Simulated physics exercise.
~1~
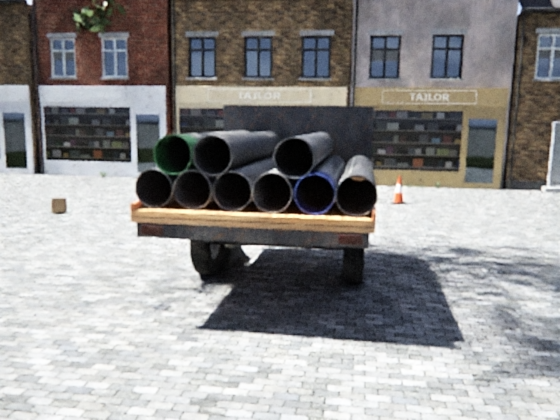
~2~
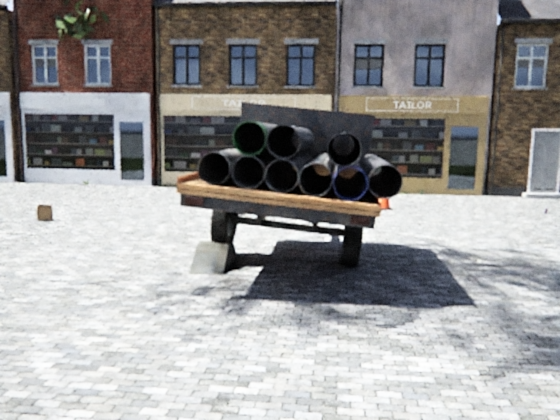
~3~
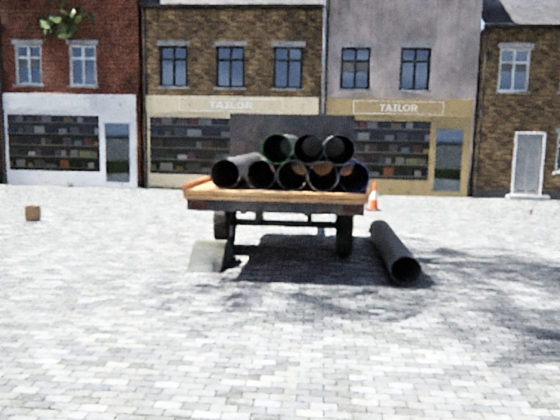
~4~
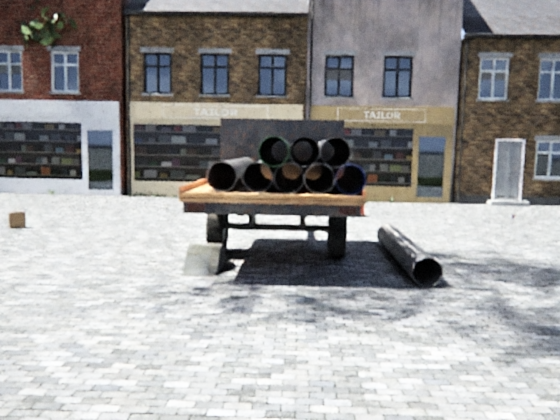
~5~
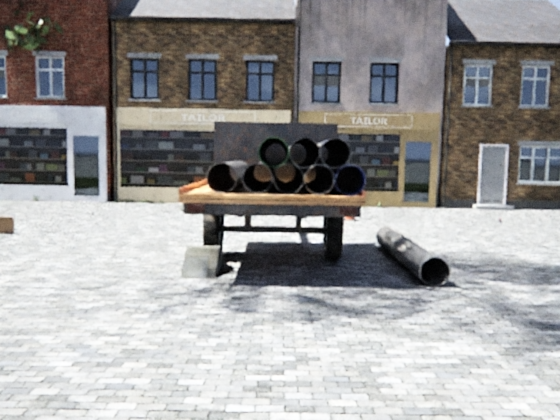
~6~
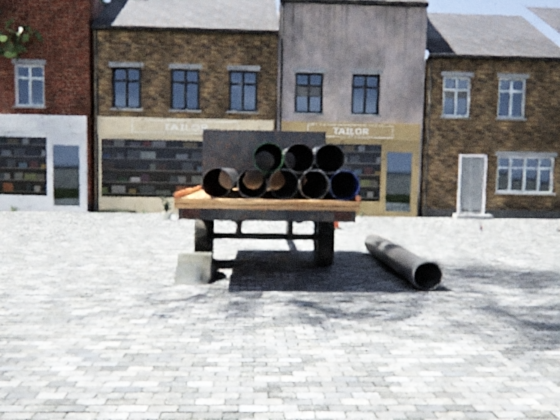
A flat trailer loaded with dark pipes tilted as one wheel rode over a hump, and the stack shifted to the right. One black pipe dropped off that side onto the paving, while the green and blue ones stayed aboard with the rest.
